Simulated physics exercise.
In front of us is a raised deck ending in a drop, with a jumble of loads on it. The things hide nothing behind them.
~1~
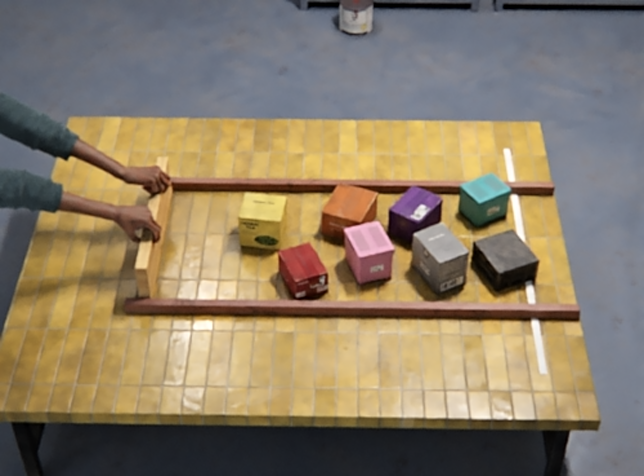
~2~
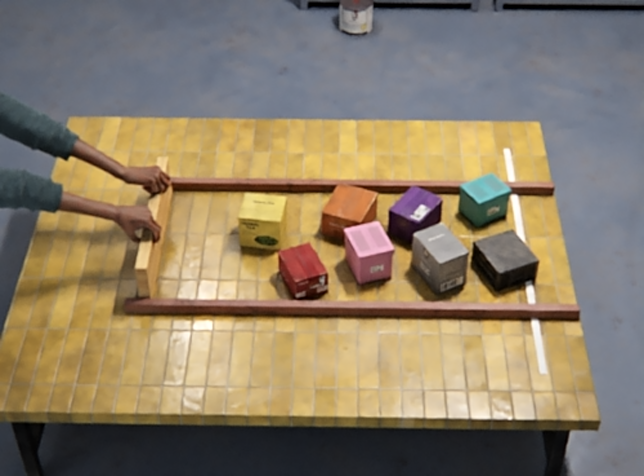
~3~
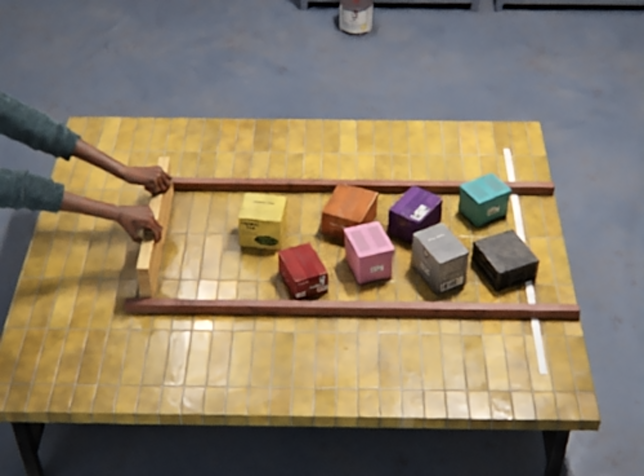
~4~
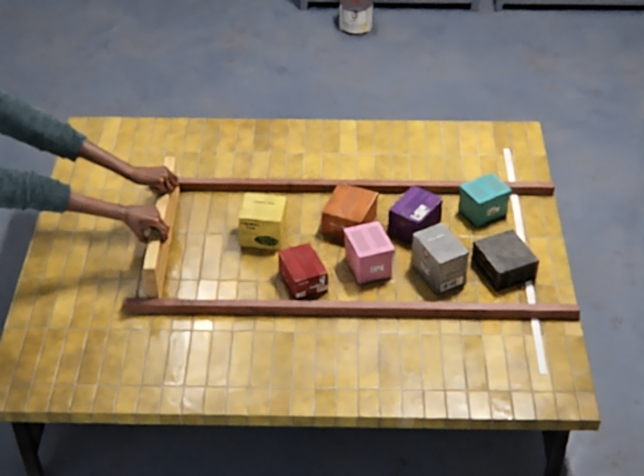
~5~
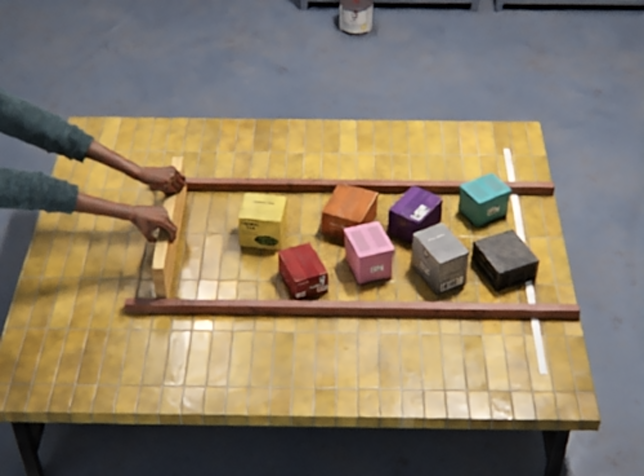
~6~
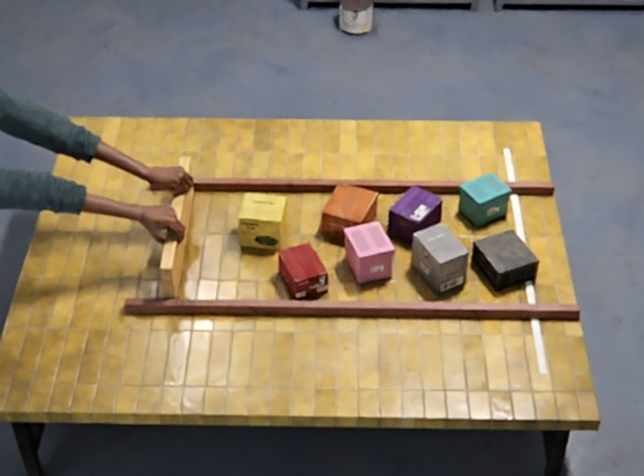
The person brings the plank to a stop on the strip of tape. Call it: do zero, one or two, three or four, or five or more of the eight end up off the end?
Five or more end up off it.
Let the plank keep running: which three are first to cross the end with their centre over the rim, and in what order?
Turquoise tote, black crate, purple parcel.
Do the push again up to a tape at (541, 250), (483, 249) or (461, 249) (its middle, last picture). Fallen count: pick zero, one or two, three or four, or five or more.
Going through the places as listed, I'd say five or more, then either three or four, then either one or two.
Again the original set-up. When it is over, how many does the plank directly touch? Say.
The number is 2.
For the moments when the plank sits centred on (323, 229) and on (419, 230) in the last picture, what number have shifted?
Counts: 5, 8.
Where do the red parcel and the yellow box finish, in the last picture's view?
You'll find the red parcel at roughly (550, 280) and the yellow box at roughly (545, 225).
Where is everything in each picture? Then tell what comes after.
Black crate (505, 260); turquoise tote (484, 200); grey box (440, 258); plank (155, 227); tape (523, 249), in the first picture.
Turquoise tote (484, 200); orange box (349, 213), in the second picture.
Grey box (440, 259); plank (156, 227), in the third picture.
Black crate (505, 260); purple parcel (415, 215), in the fourth picture.
Turquoise tote (484, 200); red parcel (303, 272), in the fifth picture.
Black crate (505, 260); turquoise tote (484, 200); grey box (440, 259); plank (178, 227); tape (523, 249), in the sixth picture.
Soon after, none off yet; black crate at rest near (505, 260); turquoise tote at rest near (484, 200); grey box at rest near (440, 259).
At rest, the number that fall off is five or more; fallen, orange box, pink tote, purple parcel, grey box, turquoise tote and black crate.
